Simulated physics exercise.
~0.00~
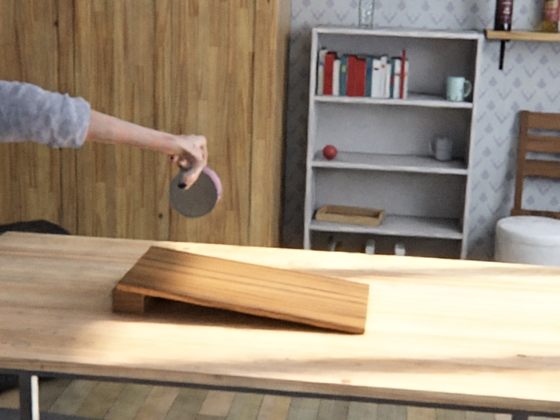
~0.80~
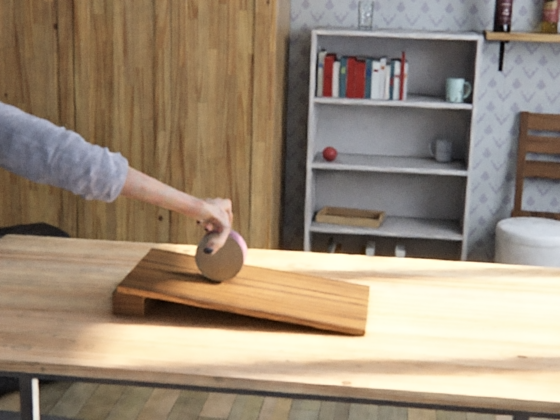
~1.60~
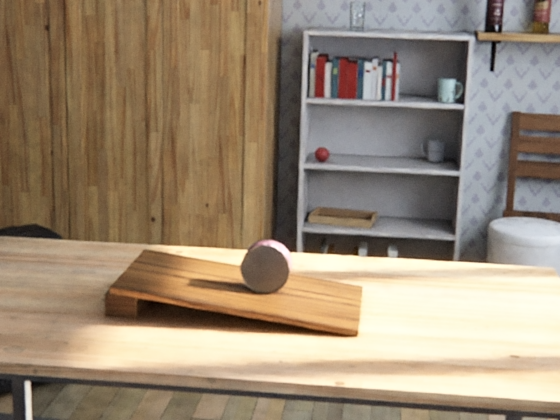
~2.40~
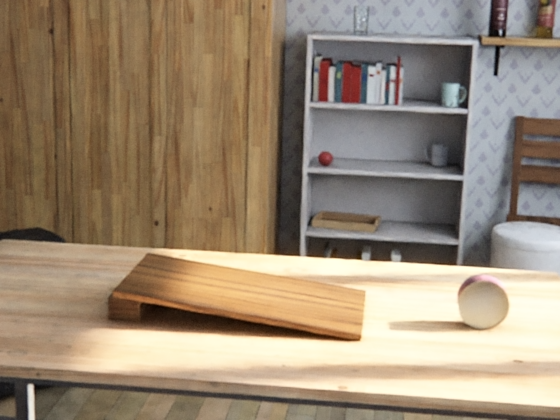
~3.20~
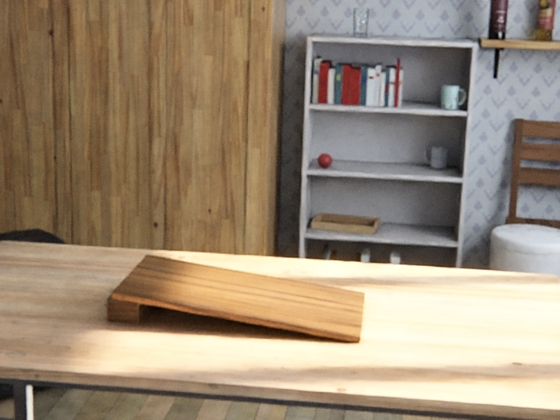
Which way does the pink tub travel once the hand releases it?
It rolls to the right, down the sloping board and on across the table.
